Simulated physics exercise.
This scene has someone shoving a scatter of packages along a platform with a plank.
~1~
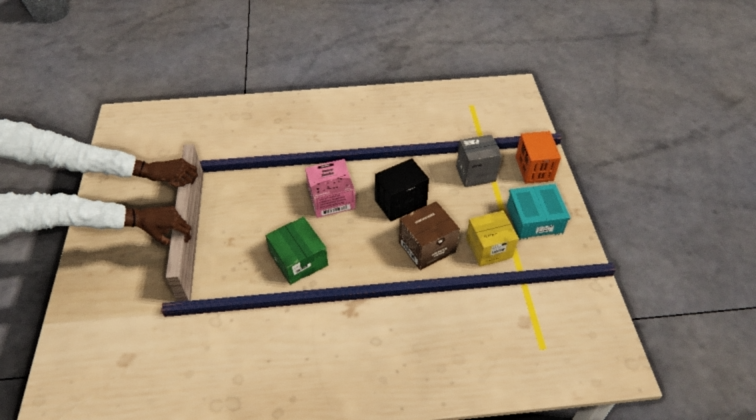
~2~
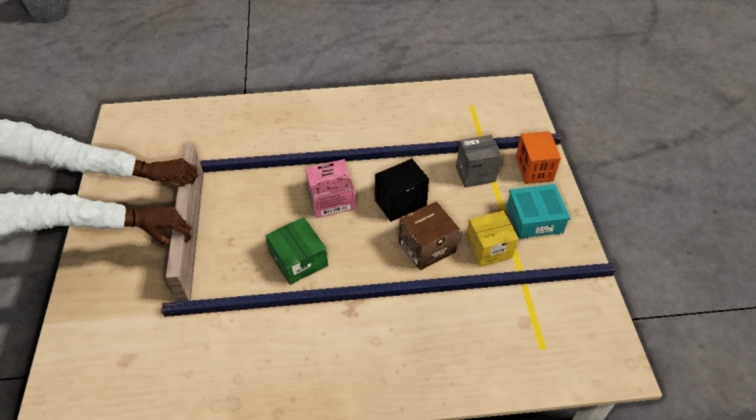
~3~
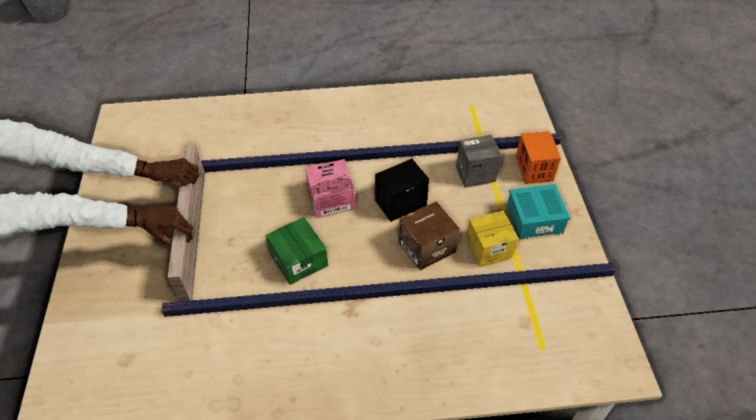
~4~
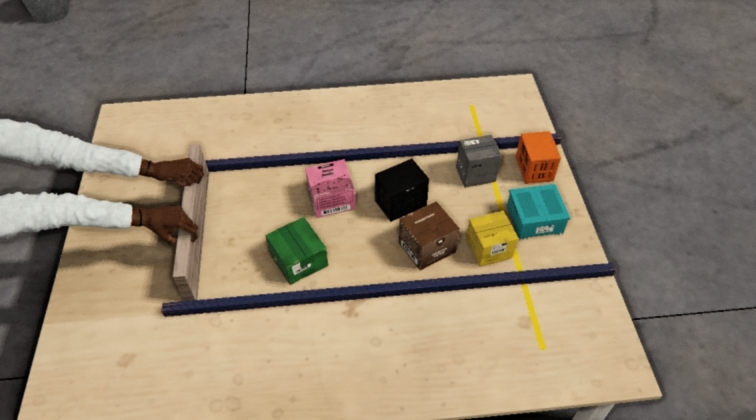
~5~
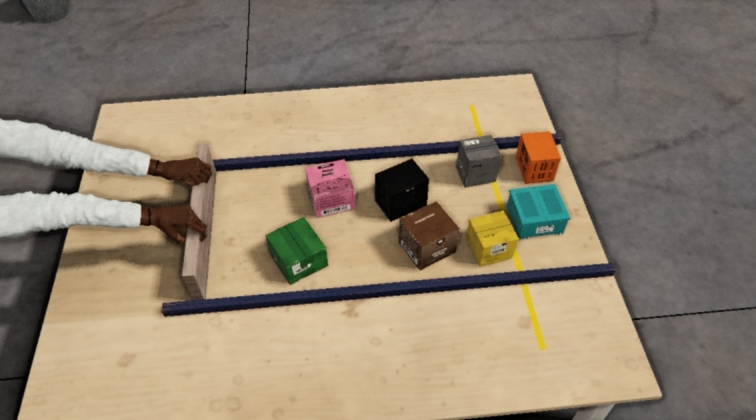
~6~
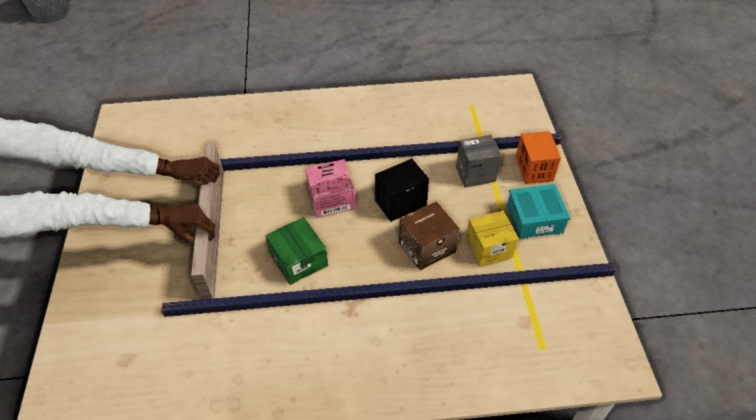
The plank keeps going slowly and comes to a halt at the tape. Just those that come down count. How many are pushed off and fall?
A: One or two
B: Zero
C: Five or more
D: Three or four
Three or four (D).
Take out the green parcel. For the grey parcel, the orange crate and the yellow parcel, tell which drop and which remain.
The grey parcel remains in place while the orange crate falls away, and the yellow parcel remains in place.
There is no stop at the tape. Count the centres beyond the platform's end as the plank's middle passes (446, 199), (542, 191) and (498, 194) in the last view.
The numbers are 0, 6 and 3.
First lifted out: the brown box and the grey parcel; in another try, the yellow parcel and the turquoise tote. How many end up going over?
Tally of falls: 1 for the first try, 1 for the second.
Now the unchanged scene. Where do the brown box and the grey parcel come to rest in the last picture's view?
You'll see the brown box at (581, 227), with the grey parcel at (548, 155).
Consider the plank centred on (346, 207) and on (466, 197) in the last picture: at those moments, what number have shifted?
Up to then 3, and up to the other point 8.
A little later, none off yet; orange crate at rest near (537, 158); turquoise tote at rest near (537, 212); grey parcel at rest near (478, 161).
When it is over, the number that fall off is three or four; down, yellow parcel, turquoise tote and orange crate.
